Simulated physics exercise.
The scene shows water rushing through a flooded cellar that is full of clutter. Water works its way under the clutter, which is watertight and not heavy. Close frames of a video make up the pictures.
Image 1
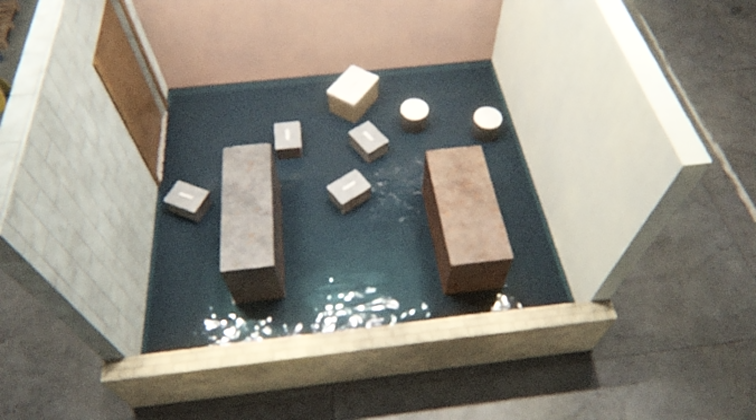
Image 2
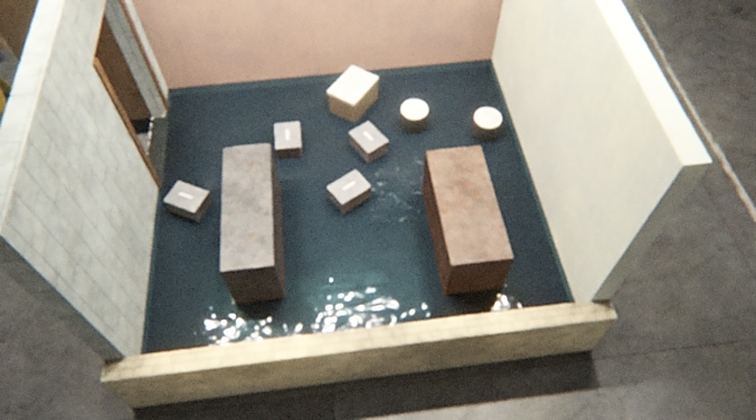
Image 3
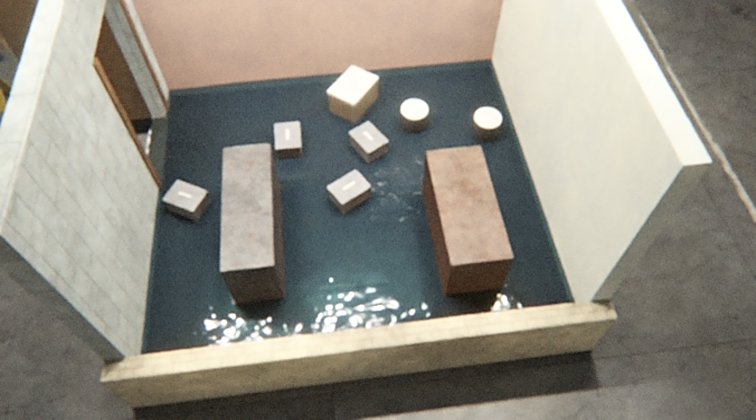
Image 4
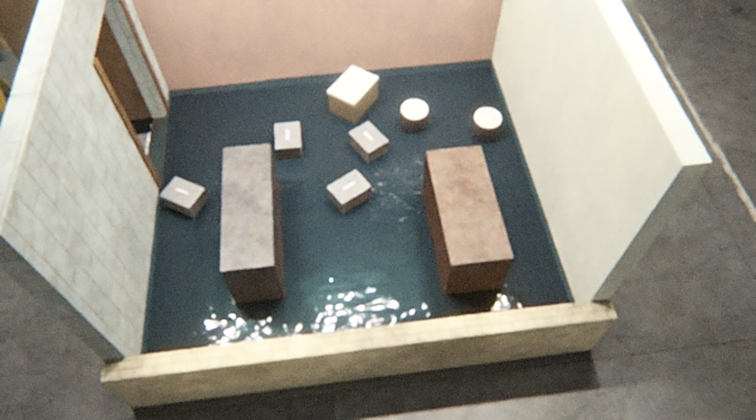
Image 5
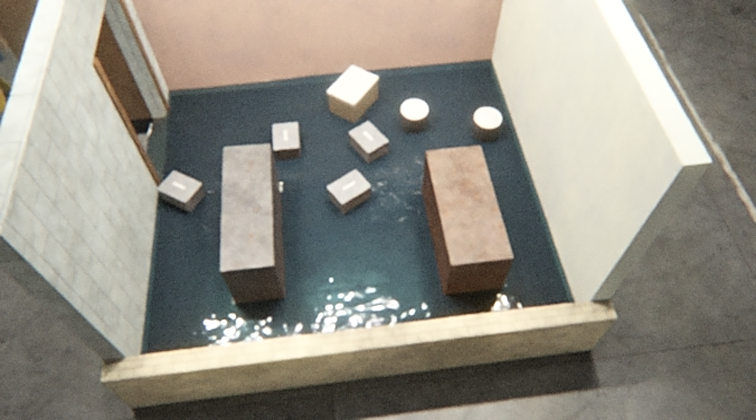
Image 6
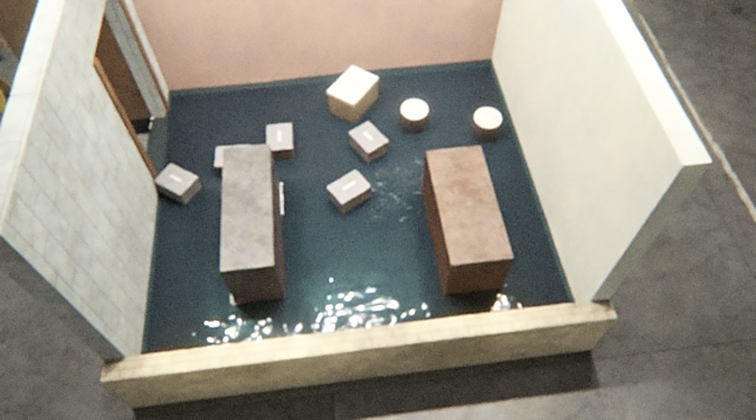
In the video, small gray boxes, a pale block and round objects sit in dark water around two large blocks; the leftmost box drifts slightly up and left, then another shifts left as a pale object emerges behind the gray block.
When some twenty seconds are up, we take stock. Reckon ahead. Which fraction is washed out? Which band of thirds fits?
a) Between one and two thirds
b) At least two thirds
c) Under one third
(b) At least two thirds.
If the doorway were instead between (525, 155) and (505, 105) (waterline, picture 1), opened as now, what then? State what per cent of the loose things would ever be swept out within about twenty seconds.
I'd say around 60 percent.
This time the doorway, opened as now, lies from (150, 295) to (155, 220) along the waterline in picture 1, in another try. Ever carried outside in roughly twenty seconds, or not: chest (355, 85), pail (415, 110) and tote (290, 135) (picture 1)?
Taken in turn, the first item is held back, the second is held back and the last is flushed away.
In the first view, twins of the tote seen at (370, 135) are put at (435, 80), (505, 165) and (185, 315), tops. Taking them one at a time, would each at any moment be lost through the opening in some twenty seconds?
First copy doesn't escape, second copy doesn't escape, third copy escapes.
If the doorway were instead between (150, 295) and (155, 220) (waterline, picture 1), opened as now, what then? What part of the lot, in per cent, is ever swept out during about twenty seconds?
About 40 %.
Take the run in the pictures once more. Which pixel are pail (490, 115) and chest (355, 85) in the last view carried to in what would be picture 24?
Approximately (458, 110) for the first and (225, 89) for the second.
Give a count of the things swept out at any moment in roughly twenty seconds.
6 of them.
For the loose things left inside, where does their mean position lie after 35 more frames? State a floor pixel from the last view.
About (358, 126).
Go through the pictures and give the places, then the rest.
In the first picture, a tote at (186, 196), afloat; a tote is out of sight; 0 of 8 have shifted.
In the second picture, a tote at (186, 196) floats; a tote is out of sight; 0 of 8 have shifted.
In the third picture, a tote at (185, 195) floats; a tote is out of sight; 0 of 8 have shifted.
In the fourth picture, a tote at (182, 192), afloat, close to its start; a tote is out of sight; 1 of 8 have shifted.
In the fifth picture, a tote at (179, 186), afloat, close to its start; a tote is out of sight; 2 of 8 have shifted.
In the sixth picture, a tote at (176, 179), afloat, a stride from its start; a tote at (233, 156) floats, close to its start; 3 of 8 have shifted.
A moment on, 1 of 8 are out; 7 afloat.
Next, 3 of 8 are out; 5 afloat.
Later, 6 of 8 are out; 2 afloat.
In the end, 6 of 8 are out; 2 afloat.
